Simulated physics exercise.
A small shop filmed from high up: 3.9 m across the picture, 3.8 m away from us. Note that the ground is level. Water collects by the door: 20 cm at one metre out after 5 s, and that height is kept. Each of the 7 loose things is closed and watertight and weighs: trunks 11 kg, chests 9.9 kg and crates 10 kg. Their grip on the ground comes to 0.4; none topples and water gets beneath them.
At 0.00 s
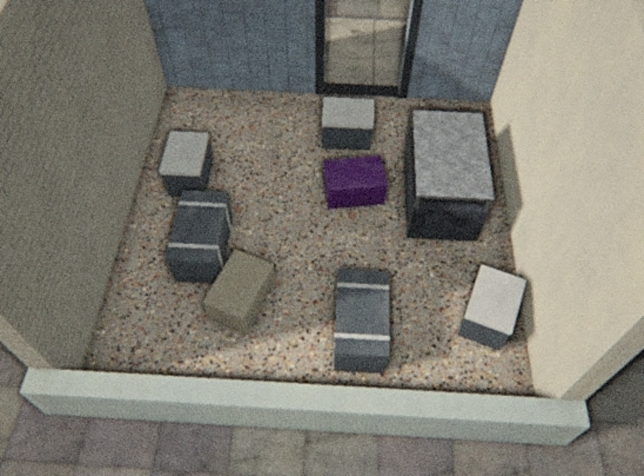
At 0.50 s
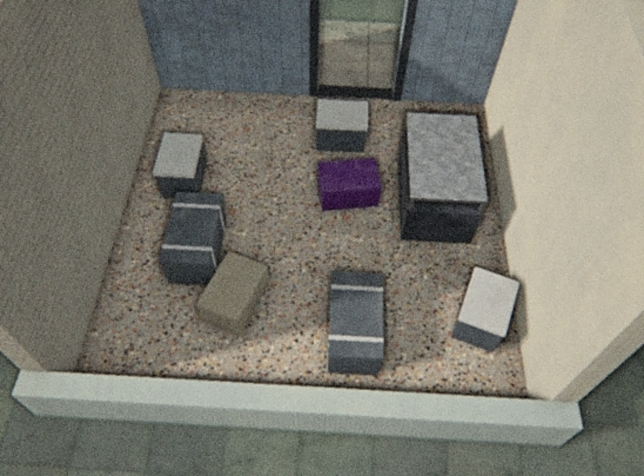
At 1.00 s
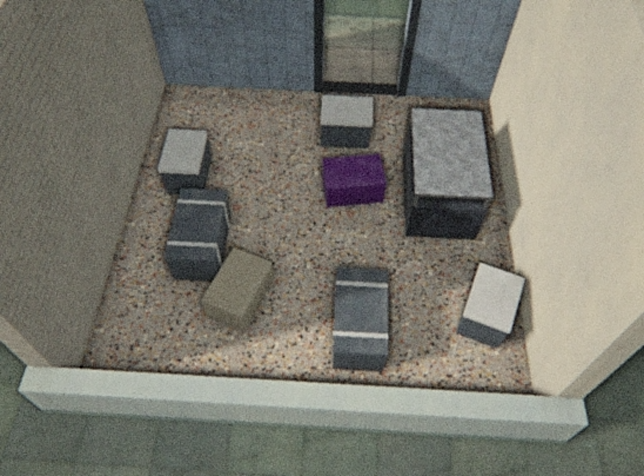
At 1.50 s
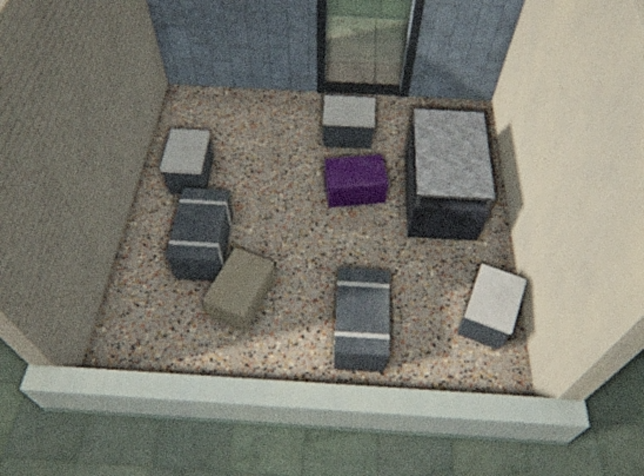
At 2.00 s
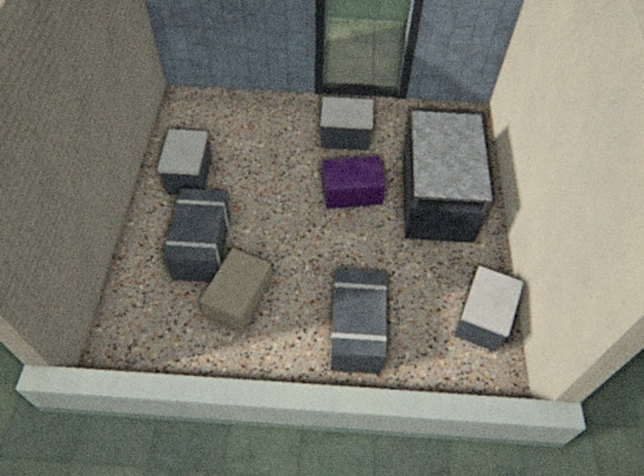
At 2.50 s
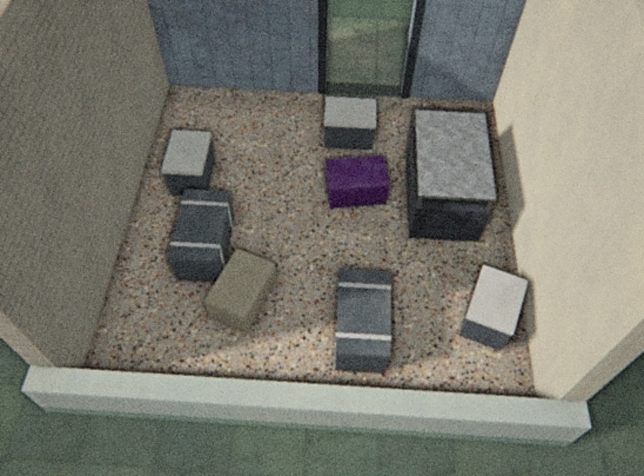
The boxes stay still on the speckled floor while the view shakes slightly and paving outside turns greener.
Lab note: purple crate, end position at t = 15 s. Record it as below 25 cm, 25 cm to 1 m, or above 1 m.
My guess is it drifts off a long way.
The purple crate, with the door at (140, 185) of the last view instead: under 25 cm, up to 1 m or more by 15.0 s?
Purple crate: Long trip.
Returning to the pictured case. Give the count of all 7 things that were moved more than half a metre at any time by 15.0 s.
7 of them.
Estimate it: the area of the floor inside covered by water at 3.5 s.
1.5 m2.
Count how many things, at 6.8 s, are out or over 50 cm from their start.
2.
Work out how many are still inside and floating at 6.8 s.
At that moment 2.
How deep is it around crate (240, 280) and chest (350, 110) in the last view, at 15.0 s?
Around 8 cm and 6 cm.
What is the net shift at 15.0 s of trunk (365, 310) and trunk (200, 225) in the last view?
They sit 100 cm and 200 cm away, in the order given.
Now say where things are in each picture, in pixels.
The purple crate at (355, 173) rests on the ground; water covers 0.0 m2; 0 of 7 have shifted, in the first picture.
The purple crate at (349, 175) rests on the ground; water covers 0.0 m2; 0 of 7 have shifted, in the second picture.
The purple crate at (354, 171), on the bottom; water covers 0.0 m2; 0 of 7 have shifted, in the third picture.
The purple crate at (356, 171), on the bottom; 0.0 m2 under water; 0 of 7 have shifted, in the fourth picture.
The purple crate at (354, 173), on the bottom; water covers 0.0 m2; 0 of 7 have shifted, in the fifth picture.
The purple crate at (357, 172) rests on the ground; 0.2 m2 under water; 0 of 7 have shifted, in the sixth picture.
After 3.5 s the purple crate is near (357, 172), 0.0 m from its start, aground; 0 afloat.
After 6.8 s the purple crate is near (306, 263), 1.2 m from its start, afloat; 2 afloat.
After 11.0 s the purple crate is near (170, 329), 2.4 m from its start, afloat; 6 afloat.
After 15.0 s the purple crate is near (177, 208), 1.8 m from its start, afloat; 7 afloat.
